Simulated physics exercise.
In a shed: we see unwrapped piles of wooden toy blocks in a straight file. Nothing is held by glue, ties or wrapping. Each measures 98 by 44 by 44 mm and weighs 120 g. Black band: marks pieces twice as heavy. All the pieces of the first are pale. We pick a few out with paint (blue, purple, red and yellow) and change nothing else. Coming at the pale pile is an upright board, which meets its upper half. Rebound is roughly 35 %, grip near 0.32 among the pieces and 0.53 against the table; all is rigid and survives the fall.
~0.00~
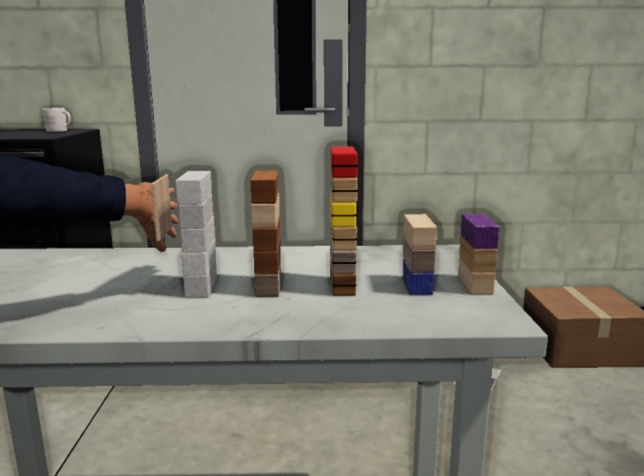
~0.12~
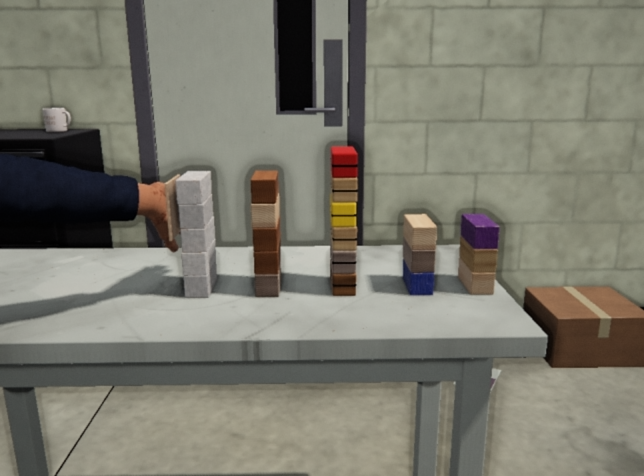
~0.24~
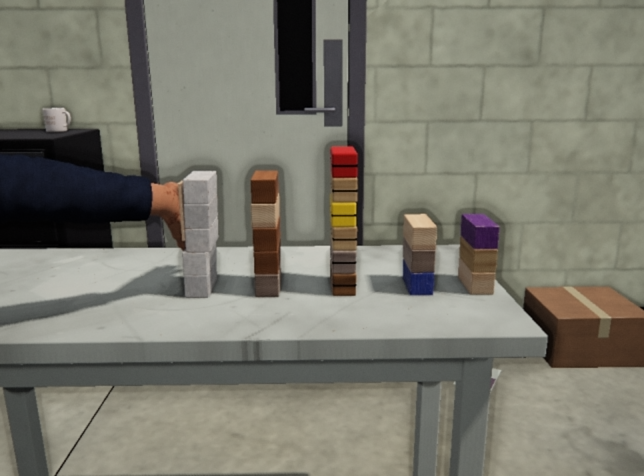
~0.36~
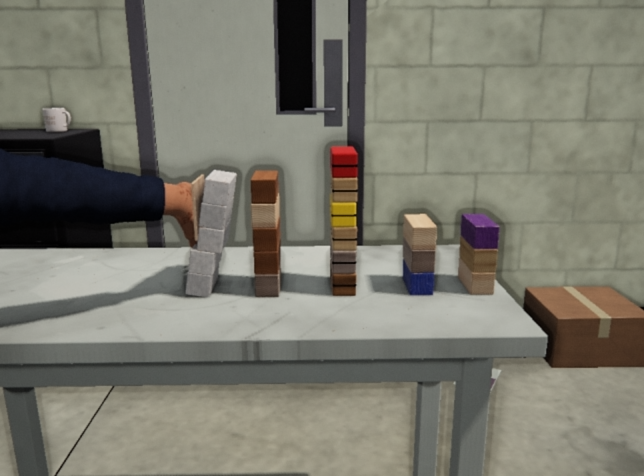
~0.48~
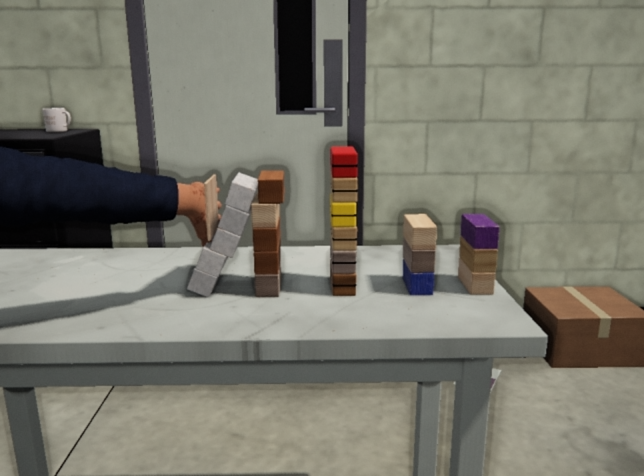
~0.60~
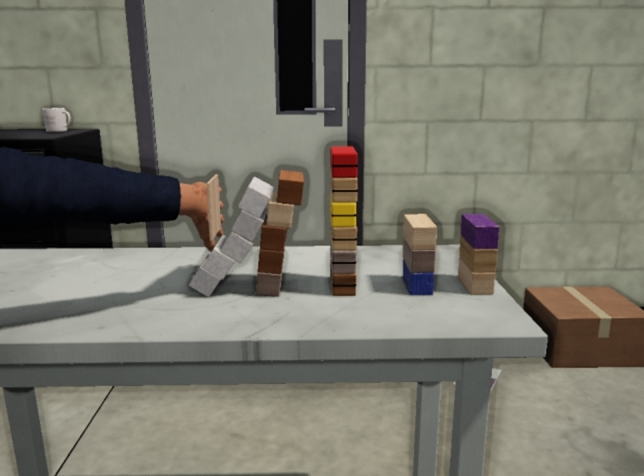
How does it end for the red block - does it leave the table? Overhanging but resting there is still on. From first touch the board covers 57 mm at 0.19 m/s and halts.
The red block ends up down.
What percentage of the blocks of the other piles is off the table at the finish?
Roughly 35 percent.
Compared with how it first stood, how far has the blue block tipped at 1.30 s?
About 40°.
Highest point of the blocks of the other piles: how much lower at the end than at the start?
I make it close to 17 cm.
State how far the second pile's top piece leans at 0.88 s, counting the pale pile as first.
10°.
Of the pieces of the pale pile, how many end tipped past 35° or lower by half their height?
Exactly 5 pale pieces do.
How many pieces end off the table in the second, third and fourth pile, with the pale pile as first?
Pieces per pile: Second: 0; third: 2; fourth: 1.
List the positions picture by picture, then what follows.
In the first frame (places mark the middle of the side facing us), board (154, 205) 38 mm short; red block (345, 166); yellow block (344, 216); purple block (487, 238); the rest undisturbed.
The second frame shows board (168, 205) 15 mm short; red block (345, 166).
The third frame shows board (181, 205) 8 mm in; red block (345, 166).
The fourth frame shows board (194, 205) 30 mm in, top of the pale pile leaning 9°; red block (345, 166); the rest undisturbed.
The fifth frame shows board (207, 205) 53 mm in, top of the pale pile leaning 20°; red block (345, 166); one has shifted.
The sixth frame shows board (209, 205) 57 mm in, stopped, top of the pale pile leaning 29°; red block (345, 166); yellow block (344, 216); blue block (422, 285); steepest lean 7°, the block at (291, 193); 5 disturbed, none off the table.
After 0.88 s, 5 of the pale pile down; none of the 17 other blocks off the table, 11 disturbed; red block leaning 6°; yellow block leaning 6°.
After 1.30 s, 5 of the pale pile down; none of the 17 other blocks off the table, 17 disturbed; red block on its side; blue block leaning 43°.
After 1.86 s, 5 of the pale pile down; 6 of the 17 other blocks off the table; red block on its side; purple block on its side.
By the end (2.1 s), 5 of the pale pile down; 6 of the 17 other blocks off the table; red block leaning 7°, 97 cm lower; purple block on its side; yellow block leaning 51°, 9 cm lower.
